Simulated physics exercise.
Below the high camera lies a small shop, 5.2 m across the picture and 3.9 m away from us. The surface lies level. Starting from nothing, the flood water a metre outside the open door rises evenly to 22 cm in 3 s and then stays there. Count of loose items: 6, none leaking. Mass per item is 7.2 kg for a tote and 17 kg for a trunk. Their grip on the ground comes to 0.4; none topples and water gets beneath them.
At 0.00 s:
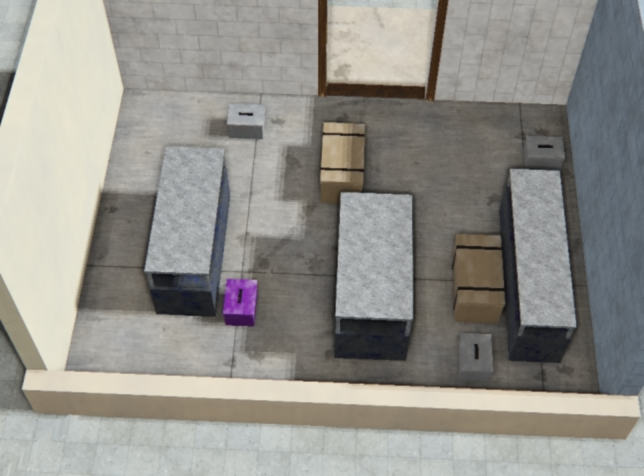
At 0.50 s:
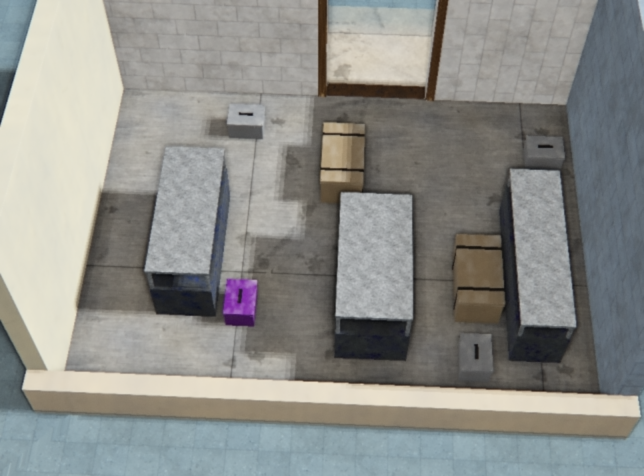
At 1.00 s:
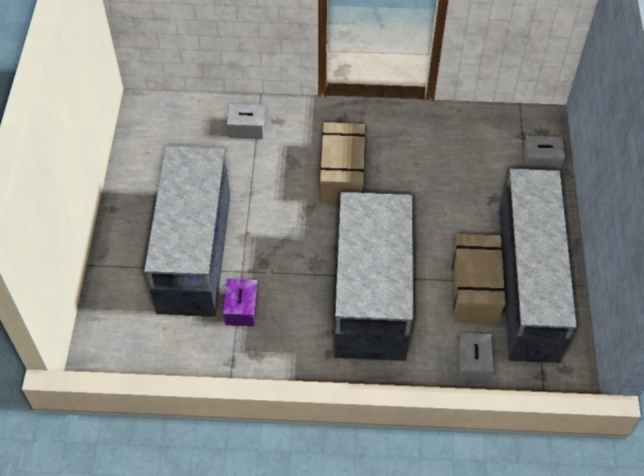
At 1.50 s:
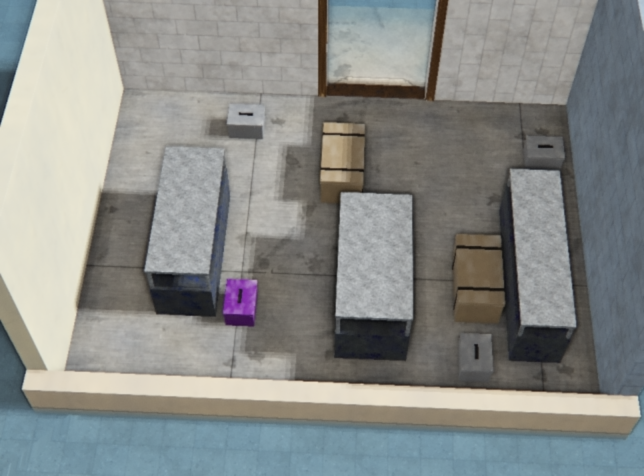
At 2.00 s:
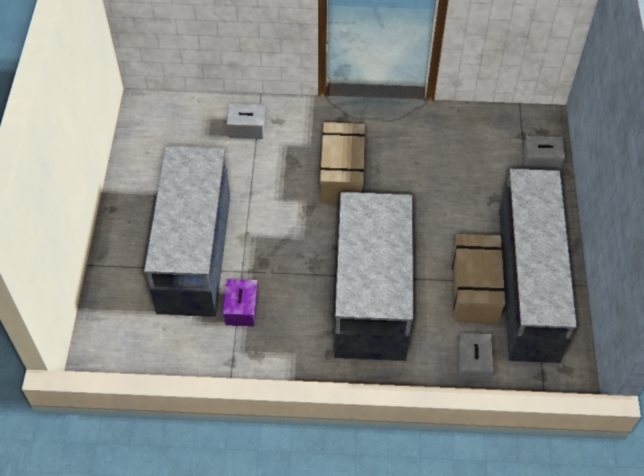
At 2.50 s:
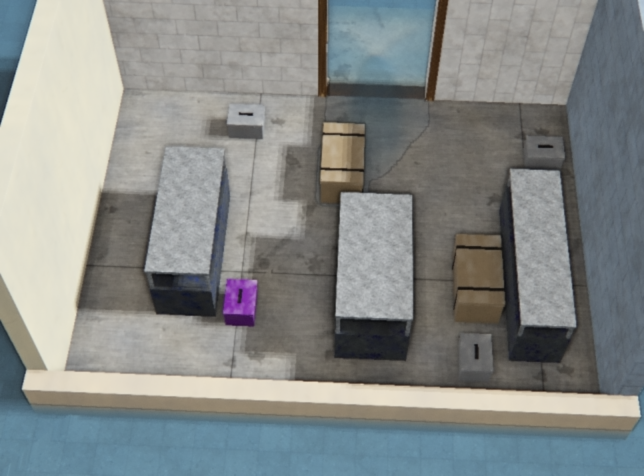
Water spreading over the pale ground outside, then seeping through the doorway onto the shop floor while boxes and counters stay still.
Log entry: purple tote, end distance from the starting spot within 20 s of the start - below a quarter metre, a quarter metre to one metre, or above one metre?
Above one metre.
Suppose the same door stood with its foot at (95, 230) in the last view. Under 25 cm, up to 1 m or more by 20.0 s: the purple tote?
In that case the purple tote is nudged along.
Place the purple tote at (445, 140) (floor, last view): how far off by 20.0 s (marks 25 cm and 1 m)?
It ends far away.
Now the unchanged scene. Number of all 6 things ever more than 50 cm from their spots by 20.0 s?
The tally stands at 6.
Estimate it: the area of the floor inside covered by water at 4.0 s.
6.5 m2.
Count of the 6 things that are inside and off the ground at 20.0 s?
Count: 6.
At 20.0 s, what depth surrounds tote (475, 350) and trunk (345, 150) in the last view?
15 and 16 cm.
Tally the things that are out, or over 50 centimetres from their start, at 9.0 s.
The number I get is 3.
After 4.0 s the purple tote is near (240, 297), 0.0 m from its start, aground; 0 afloat.
After 9.0 s the purple tote is near (116, 335), 1.2 m from its start, aground; 3 afloat.
After 16.0 s the purple tote is near (215, 84), 2.8 m from its start, afloat; 6 afloat.
After 20.0 s the purple tote is near (251, 103), 2.4 m from its start, afloat; 6 afloat.
